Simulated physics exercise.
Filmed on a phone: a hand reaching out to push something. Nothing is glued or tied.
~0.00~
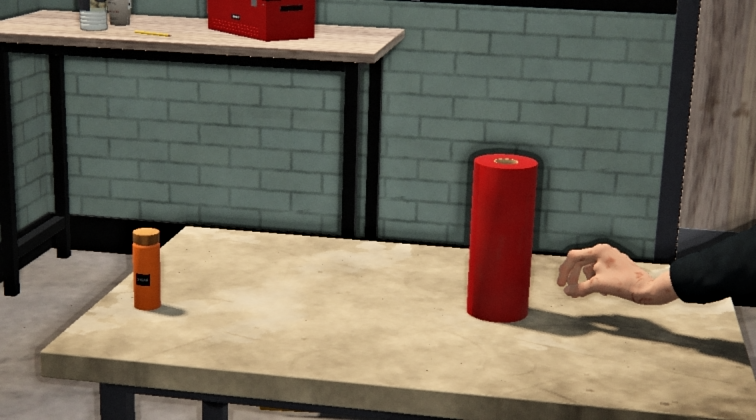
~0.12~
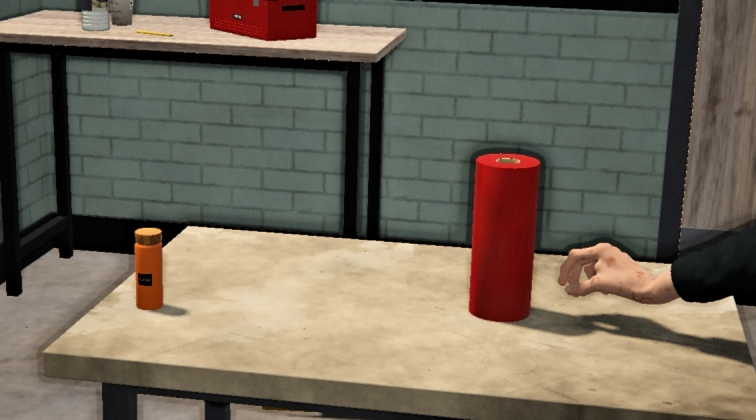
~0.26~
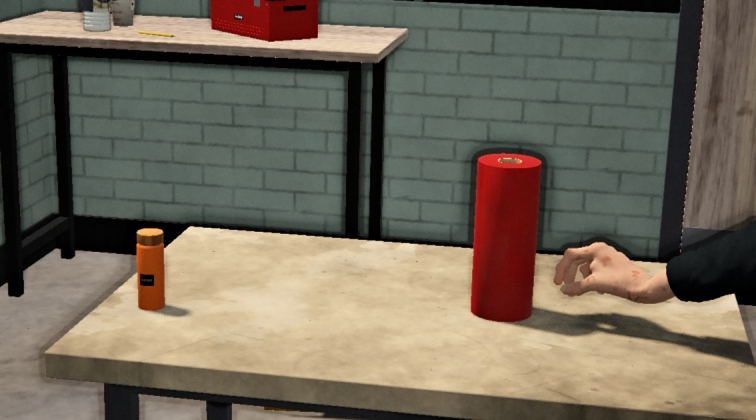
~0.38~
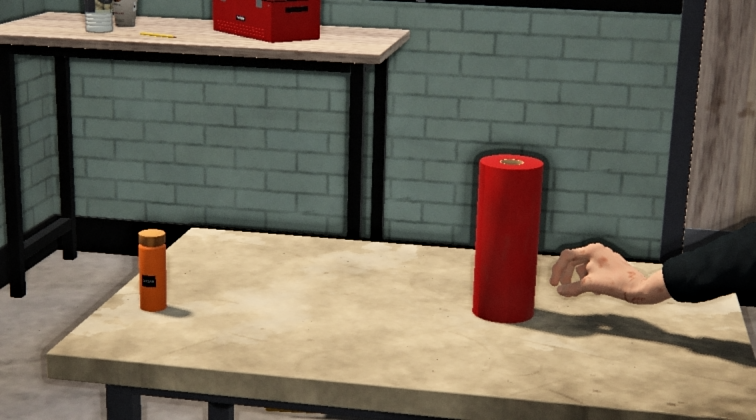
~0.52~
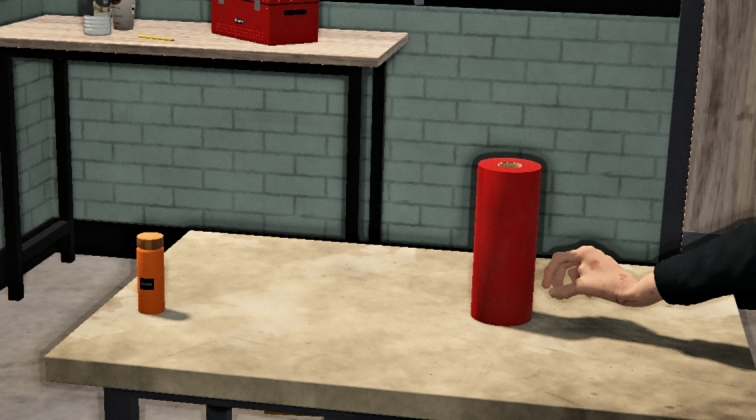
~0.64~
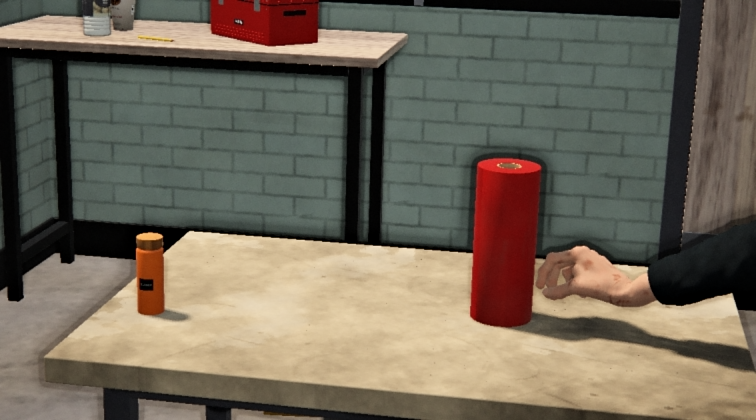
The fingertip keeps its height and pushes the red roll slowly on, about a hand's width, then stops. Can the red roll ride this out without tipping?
The red roll stays upright.
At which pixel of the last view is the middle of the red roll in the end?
Near (428, 236).
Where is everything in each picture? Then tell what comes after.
Red roll (502, 238), in the first picture.
Red roll (504, 238), in the second picture.
Red roll (505, 238), in the third picture.
Red roll (507, 239), in the fourth picture.
Red roll (506, 242), in the fifth picture.
Red roll (505, 243), in the sixth picture.
After 1.34 s, red roll slid a little near (479, 241).
After 2.04 s, red roll slid about its own width near (447, 238).
At rest (3.1 s), moved from the start, red roll. Seen from the same camera at the end, red roll near (429, 237).
